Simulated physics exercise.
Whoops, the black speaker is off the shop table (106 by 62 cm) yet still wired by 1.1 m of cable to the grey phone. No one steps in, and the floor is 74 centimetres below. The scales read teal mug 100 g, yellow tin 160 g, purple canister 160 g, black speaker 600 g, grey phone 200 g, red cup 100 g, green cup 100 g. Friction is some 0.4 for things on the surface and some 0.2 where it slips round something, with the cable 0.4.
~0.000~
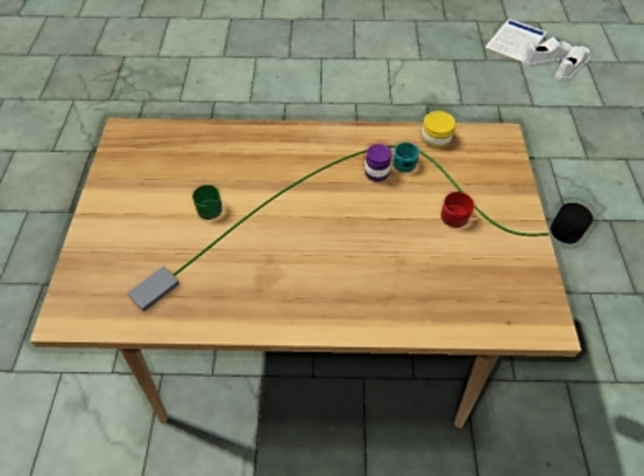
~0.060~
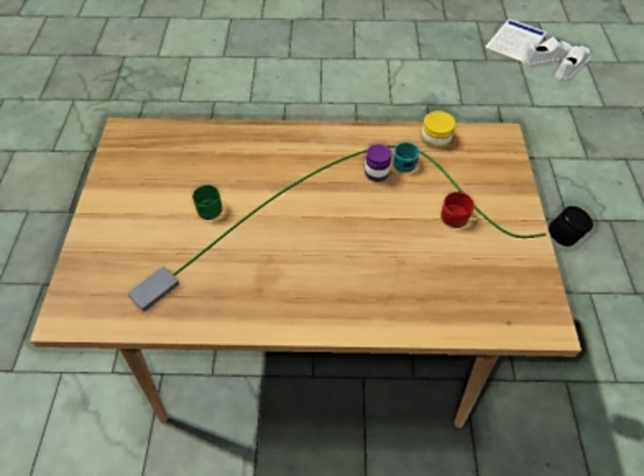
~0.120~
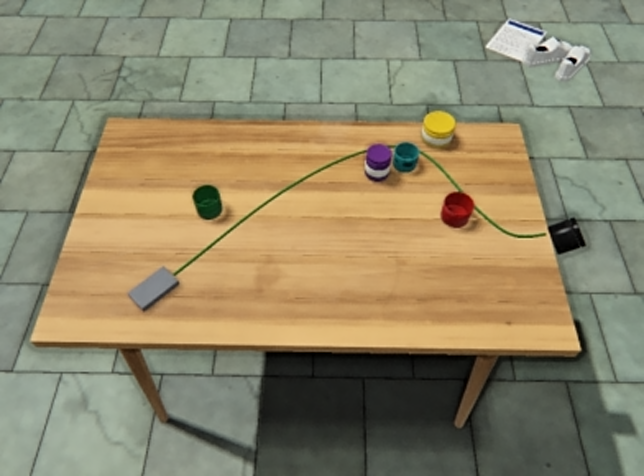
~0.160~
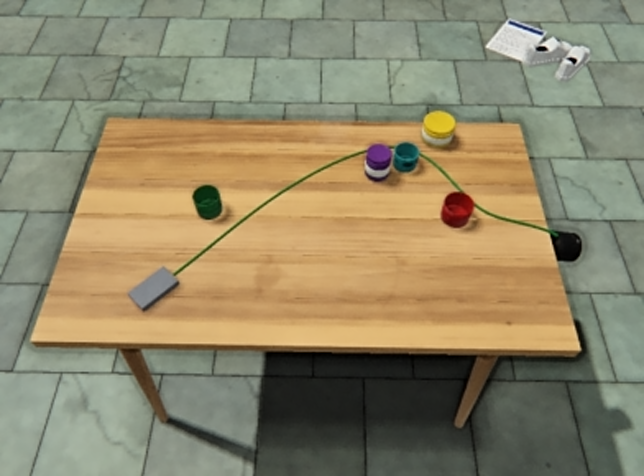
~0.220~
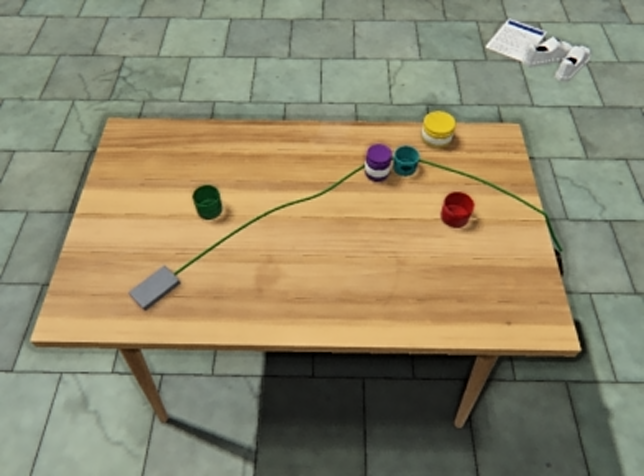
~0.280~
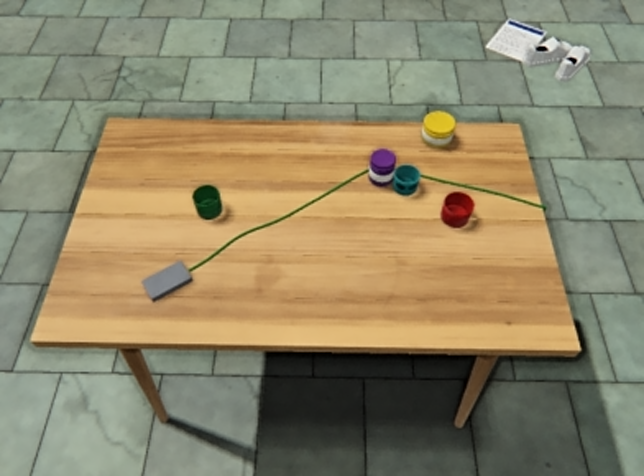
On a wooden table, a dark object drops past the right edge, pulling the cable taut and nudging cups.
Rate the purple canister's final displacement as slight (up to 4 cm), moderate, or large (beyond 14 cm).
Large.
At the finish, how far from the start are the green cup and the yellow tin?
Green cup: 0 cm; yellow tin: 0 cm.
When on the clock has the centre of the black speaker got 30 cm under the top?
The clock reads 0.36 s at that moment.
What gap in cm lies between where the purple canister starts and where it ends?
Purple canister: About 20 cm.
After 0.5 s, the cable's tail end at (297, 230); purple canister 19 cm off its start, grey phone 28 cm off its start, teal mug 26 cm off its start.
After 0.7 s, the cable's tail end at (441, 195); purple canister 21 cm off its start, grey phone 62 cm off its start, teal mug 29 cm off its start.
After 1.0 s, the cable's tail end at (514, 177); purple canister 21 cm off its start at (421, 223), grey phone 81 cm off its start at (495, 172), teal mug 29 cm off its start at (422, 254).
After 1.2 s, the cable's tail end at (525, 175); purple canister 21 cm off its start, grey phone 84 cm off its start, teal mug 29 cm off its start.
After 2.4 s, the cable's tail end at (525, 175); purple canister 21 cm off its start at (421, 223), grey phone 84 cm off its start at (506, 170), teal mug 29 cm off its start at (422, 254), black speaker over the edge.
